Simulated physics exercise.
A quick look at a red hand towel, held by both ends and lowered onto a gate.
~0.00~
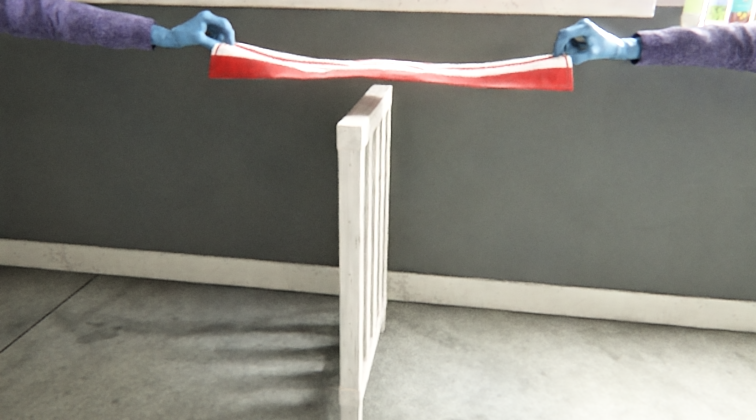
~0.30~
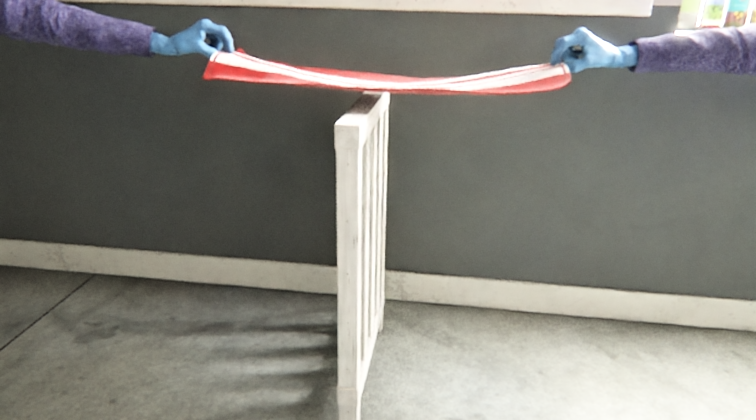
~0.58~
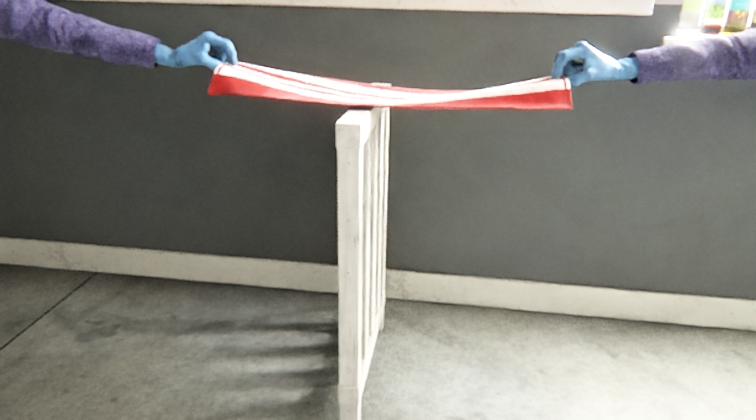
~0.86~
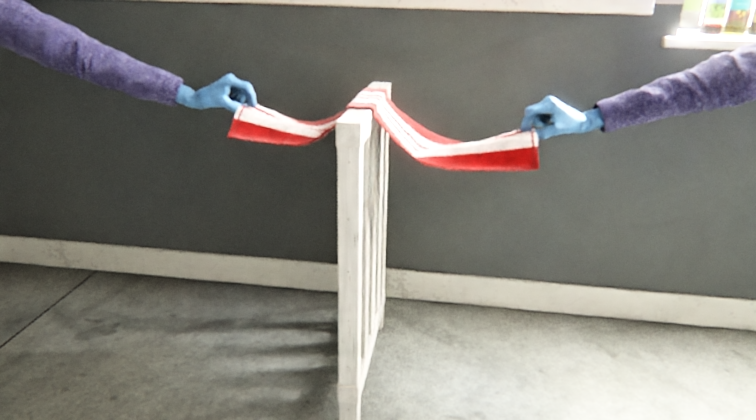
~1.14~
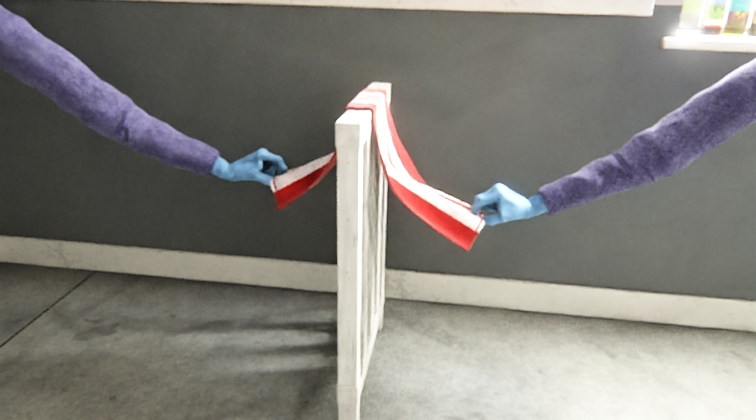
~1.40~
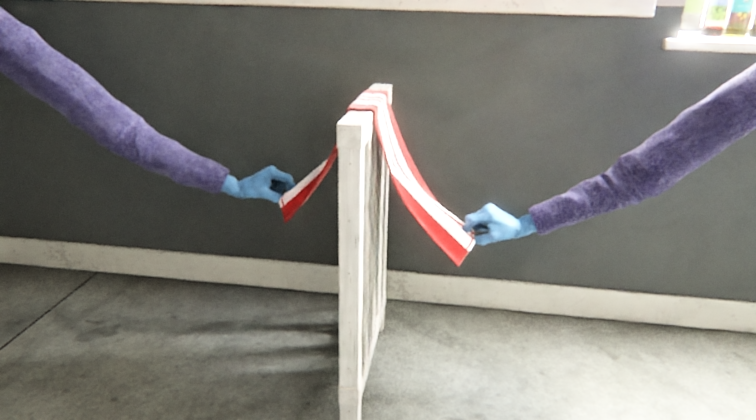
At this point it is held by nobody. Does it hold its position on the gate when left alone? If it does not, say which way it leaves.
Yes, it holds.
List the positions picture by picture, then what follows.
Left end (214, 77); right end (566, 90); top of the gate (349, 131), in the first frame.
Left end (208, 79); right end (566, 85), in the second frame.
Left end (213, 94); right end (567, 109); top of the gate (348, 129), in the third frame.
Left end (232, 137); right end (533, 170), in the fourth frame.
Left end (282, 209); right end (464, 248), in the fifth frame.
Left end (289, 220); right end (455, 263); both sides about alike, in the sixth frame.
After 1.58 s, hand towel hanging on both sides, left end near (309, 215), right end near (445, 256).
After 1.70 s, hand towel hanging on both sides, left end near (349, 228), right end near (398, 264).
After 1.90 s, hand towel hanging on both sides, left end near (356, 228), right end near (378, 264).
In the end, hand towel hanging on both sides, left end near (356, 228), right end near (377, 264). The red hand towel keeps its place.
